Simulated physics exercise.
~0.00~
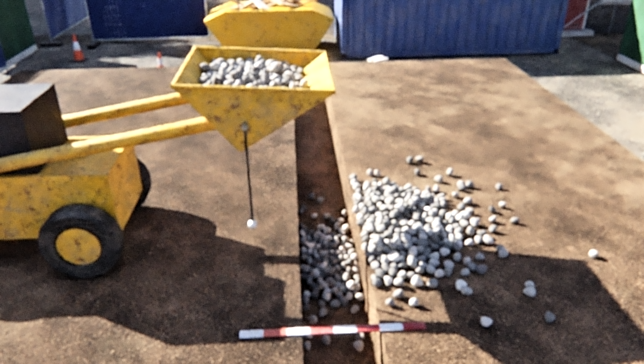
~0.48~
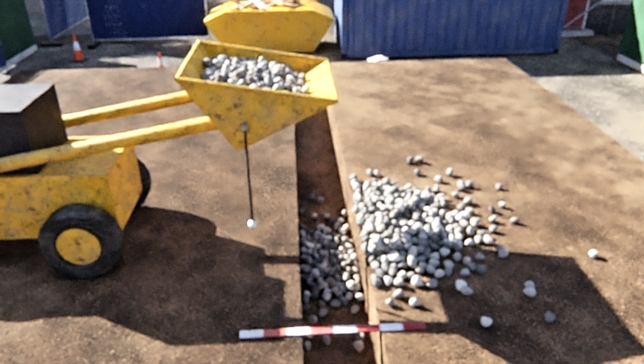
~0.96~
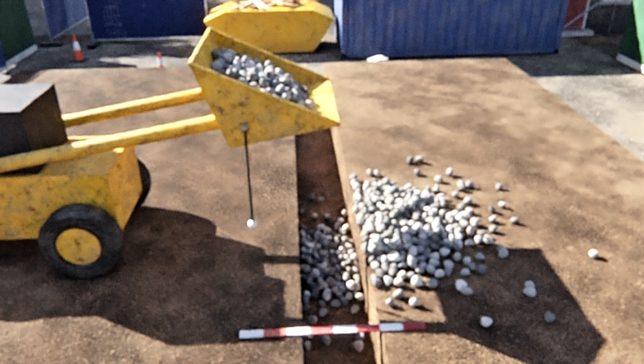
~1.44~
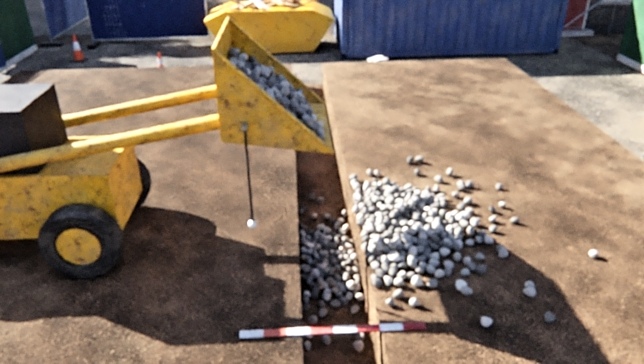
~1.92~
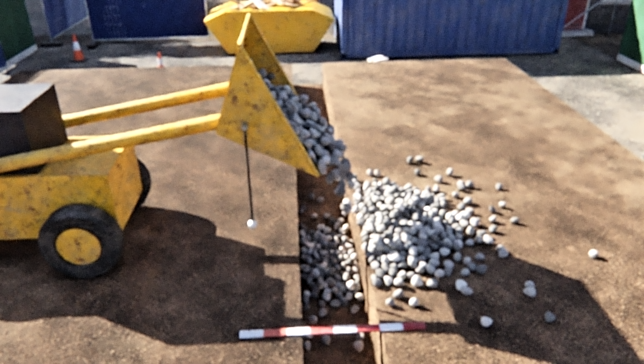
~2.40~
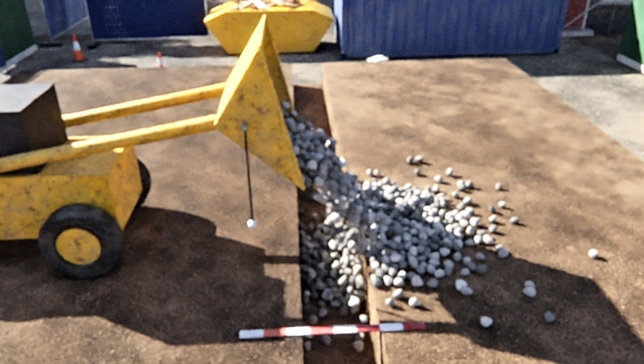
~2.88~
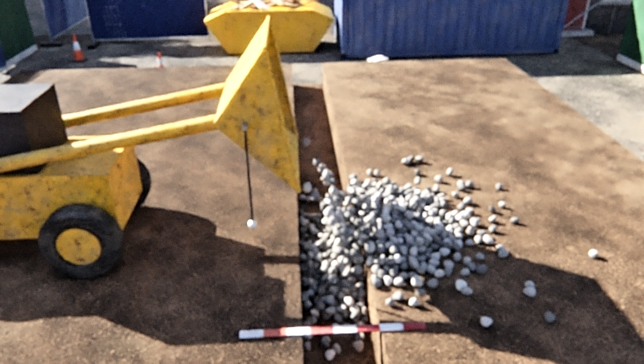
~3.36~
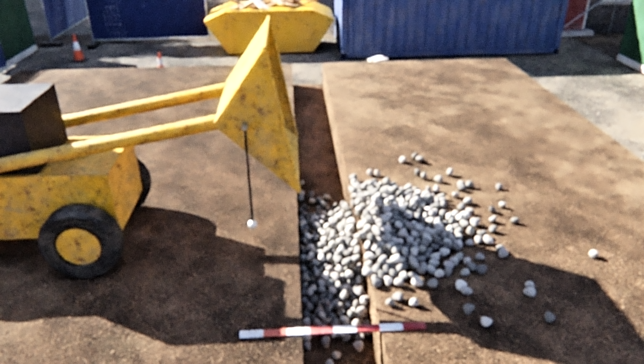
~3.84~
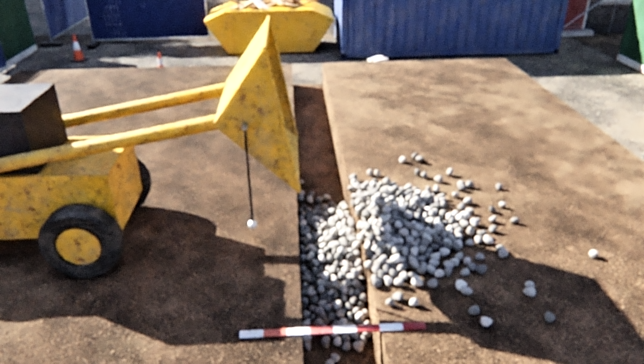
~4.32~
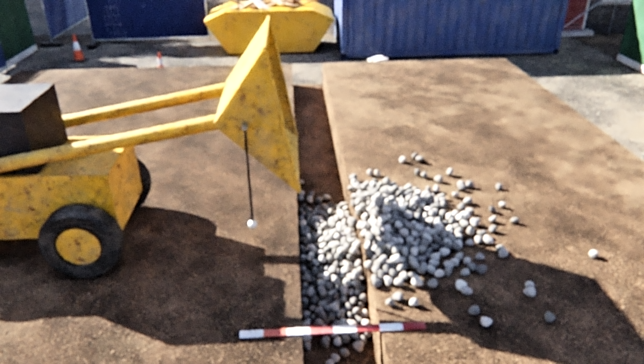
In a sunny yard with blue containers behind, a yellow loader tipped its raised bucket of round grey stones to the right, and they poured into a narrow trench and against an earlier pile, leaving the bucket empty and steeply tilted above the stones.
